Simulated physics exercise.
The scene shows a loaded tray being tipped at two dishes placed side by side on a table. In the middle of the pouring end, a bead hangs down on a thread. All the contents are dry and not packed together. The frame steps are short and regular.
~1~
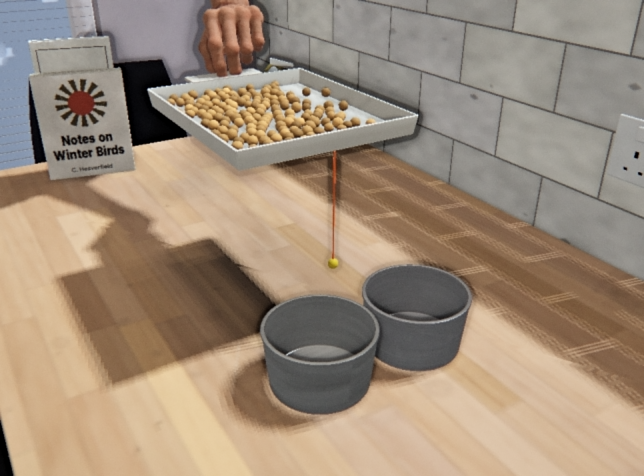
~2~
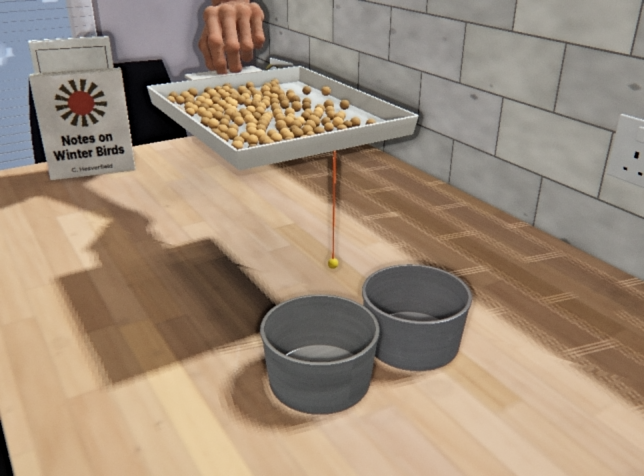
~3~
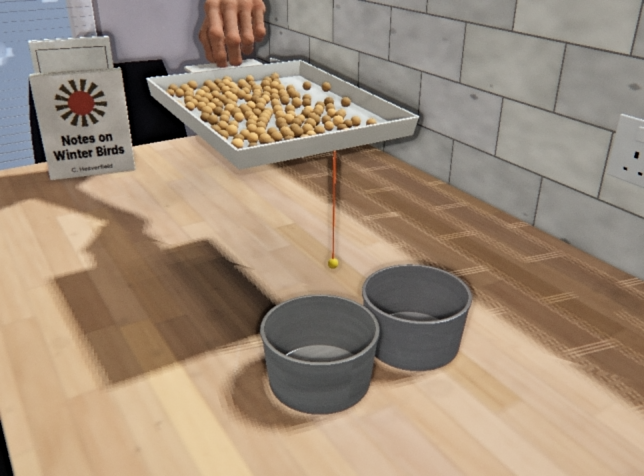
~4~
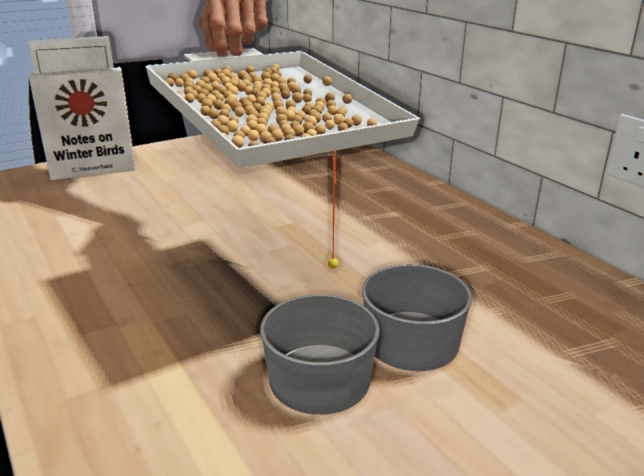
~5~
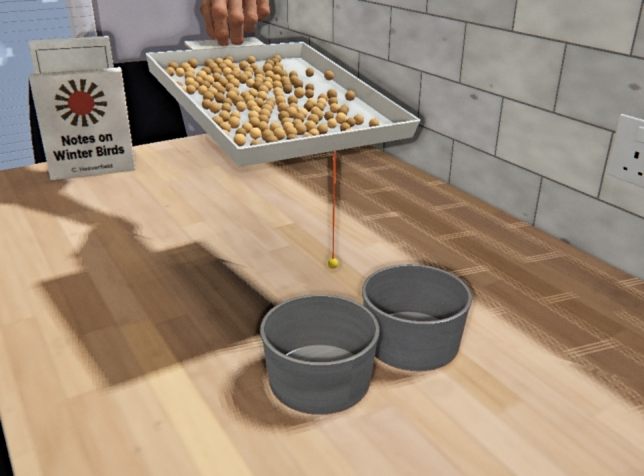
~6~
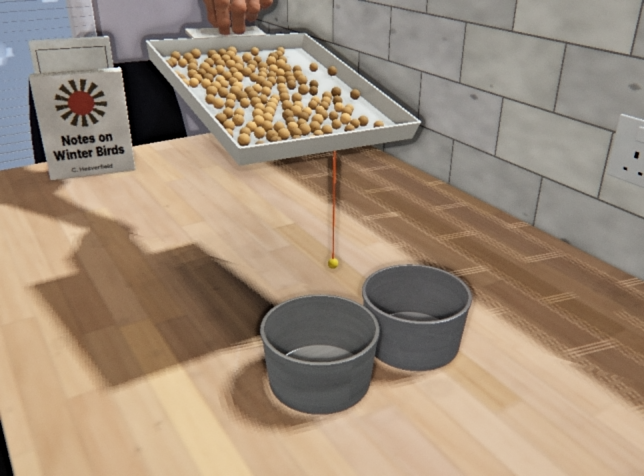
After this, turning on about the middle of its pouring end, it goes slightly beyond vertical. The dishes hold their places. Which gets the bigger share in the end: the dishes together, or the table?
The dishes get the bigger share.
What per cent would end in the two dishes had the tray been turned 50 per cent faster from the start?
Roughly 80 percent.
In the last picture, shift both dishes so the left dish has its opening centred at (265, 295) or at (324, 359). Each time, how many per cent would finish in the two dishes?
Around 10 and around 10 per cent, in that order.
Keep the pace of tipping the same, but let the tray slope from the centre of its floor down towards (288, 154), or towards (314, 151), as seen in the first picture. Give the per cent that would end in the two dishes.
50 %, give or take, and then 80 %.
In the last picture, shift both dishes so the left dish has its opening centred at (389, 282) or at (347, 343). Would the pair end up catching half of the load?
Try 1: In excess of half; try 2: Not up to half.
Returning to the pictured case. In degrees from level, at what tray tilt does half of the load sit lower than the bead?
At roughly 90°.
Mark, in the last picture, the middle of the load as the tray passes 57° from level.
About (337, 99).
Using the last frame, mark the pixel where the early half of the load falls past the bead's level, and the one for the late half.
Around (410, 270) first; around (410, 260) second.
Just after the last frame, tray tipped steeply; almost all on the tray; just a few in the right dish.
A moment on, tray tipped right over; roughly a quarter on the tray; about a tenth in the left dish; roughly half in the right dish; about a tenth outside both; roughly a quarter in the air.
Further on, tray tipped past a quarter turn; about a tenth in the left dish; roughly two thirds in the right dish; roughly a quarter outside both.
When it is over, tray tipped past a quarter turn; about a tenth in the left dish; roughly two thirds in the right dish; roughly a quarter outside both.
